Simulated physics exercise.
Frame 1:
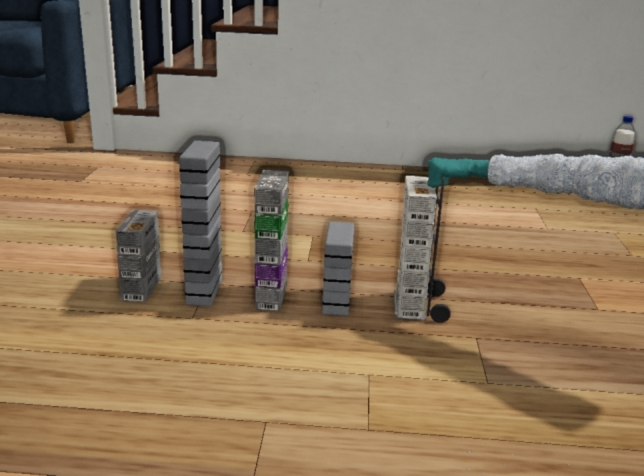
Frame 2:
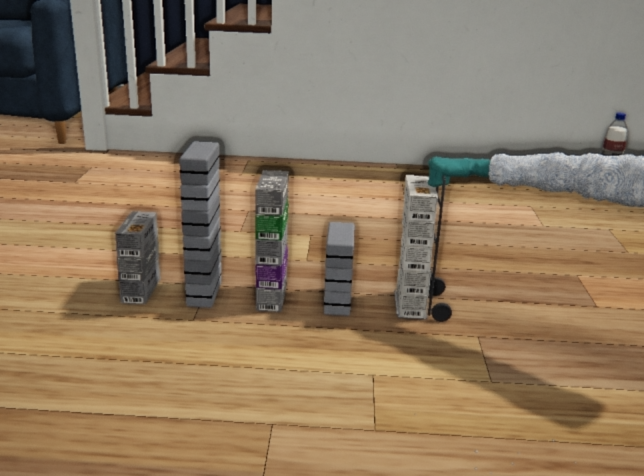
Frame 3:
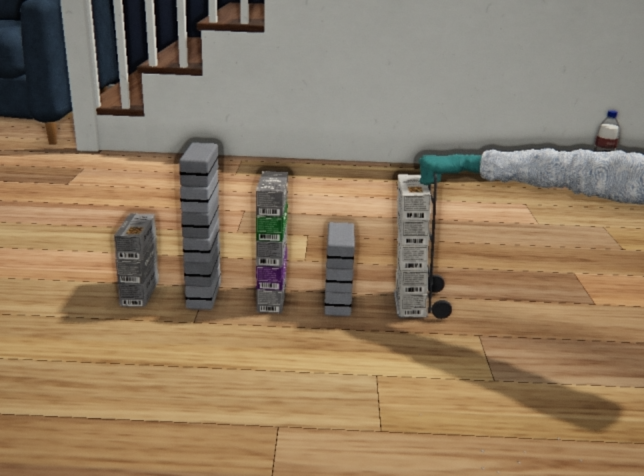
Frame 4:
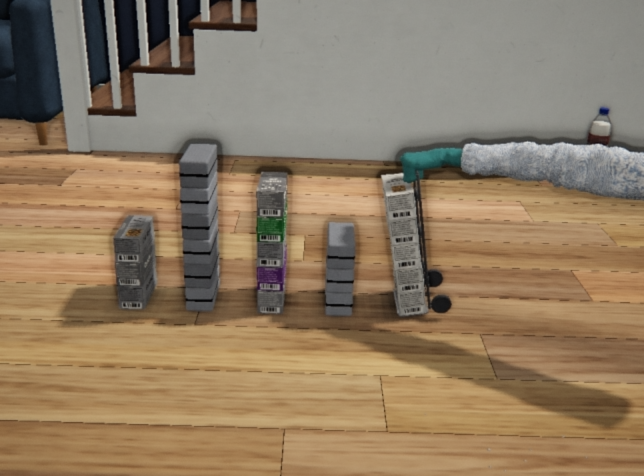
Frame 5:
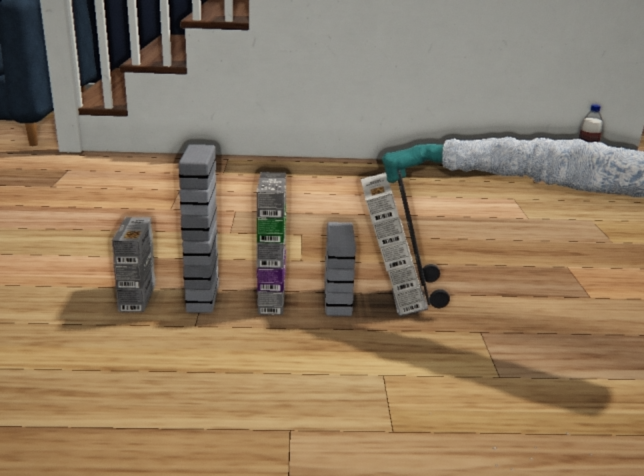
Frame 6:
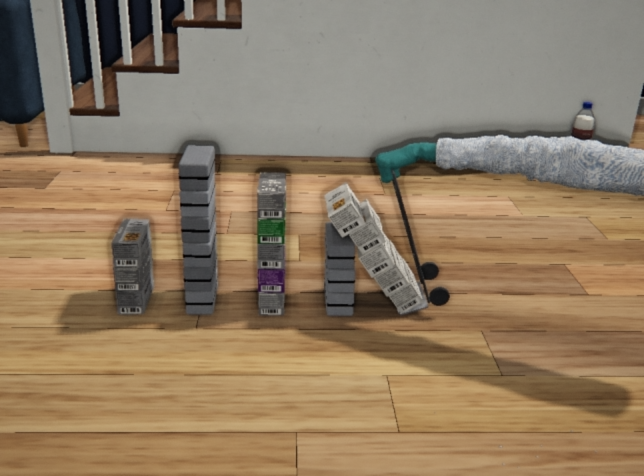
An arm in a fluffy pale sleeve and teal glove reaches in from the right, holding a small hand truck on a wooden floor, seen from slightly above with stairs behind. The truck carries a pale stack beside four grey stacks in a row, one with green and purple pieces. The hand tilts the truck leftward, and the pale stack leans onto its short grey neighbour as the camera shifts slightly.
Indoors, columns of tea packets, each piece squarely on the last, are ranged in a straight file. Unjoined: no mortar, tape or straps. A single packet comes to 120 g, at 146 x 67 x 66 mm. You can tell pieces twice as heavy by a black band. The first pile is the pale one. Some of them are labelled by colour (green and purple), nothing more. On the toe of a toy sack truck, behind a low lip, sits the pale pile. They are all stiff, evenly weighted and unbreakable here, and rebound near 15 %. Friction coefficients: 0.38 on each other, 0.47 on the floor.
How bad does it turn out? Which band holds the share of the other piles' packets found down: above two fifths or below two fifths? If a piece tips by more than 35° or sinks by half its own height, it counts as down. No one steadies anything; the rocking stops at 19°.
Below two fifths.
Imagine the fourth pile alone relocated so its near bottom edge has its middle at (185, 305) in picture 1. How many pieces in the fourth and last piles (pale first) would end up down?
Fourth 0, last 0.
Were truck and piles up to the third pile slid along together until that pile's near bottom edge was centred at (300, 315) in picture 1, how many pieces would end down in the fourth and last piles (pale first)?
Pile by pile, fourth 0 and last 0.
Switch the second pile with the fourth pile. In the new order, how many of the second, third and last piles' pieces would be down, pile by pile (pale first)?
Down per pile: Second 0, third 0, last 0.
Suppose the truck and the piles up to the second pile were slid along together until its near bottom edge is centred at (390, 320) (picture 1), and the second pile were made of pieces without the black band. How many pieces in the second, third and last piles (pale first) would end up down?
Counts down - second: 3; third: 0; last: 0.
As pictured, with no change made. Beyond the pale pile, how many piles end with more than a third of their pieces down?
That comes to 0.
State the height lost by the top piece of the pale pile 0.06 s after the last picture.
I'd put it at close to 6 cm below where it started.
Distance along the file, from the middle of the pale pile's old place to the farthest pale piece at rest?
I'd put it at close to 28 cm.
Then, 0.06 s after the last picture, 5 of the pale pile down; none of the 17 other packets down, 1 disturbed.
Then, 0.12 s after the last picture, 4 of the pale pile down; none of the 17 other packets down, 1 disturbed.
Then, 0.30 s after the last picture, 4 of the pale pile down; none of the 17 other packets down, 2 disturbed; green packet shifted 12 mm.
Then, 0.48 s after the last picture, 4 of the pale pile down; none of the 17 other packets down, 2 disturbed; green packet shifted 8 mm.
At rest, 5 of the pale pile down; none of the 17 other packets down, 2 disturbed; green packet shifted 8 mm; purple packet unmoved. That is 0 per cent. As the last picture would show them, middles, green packet near (269, 220), purple packet near (272, 268).
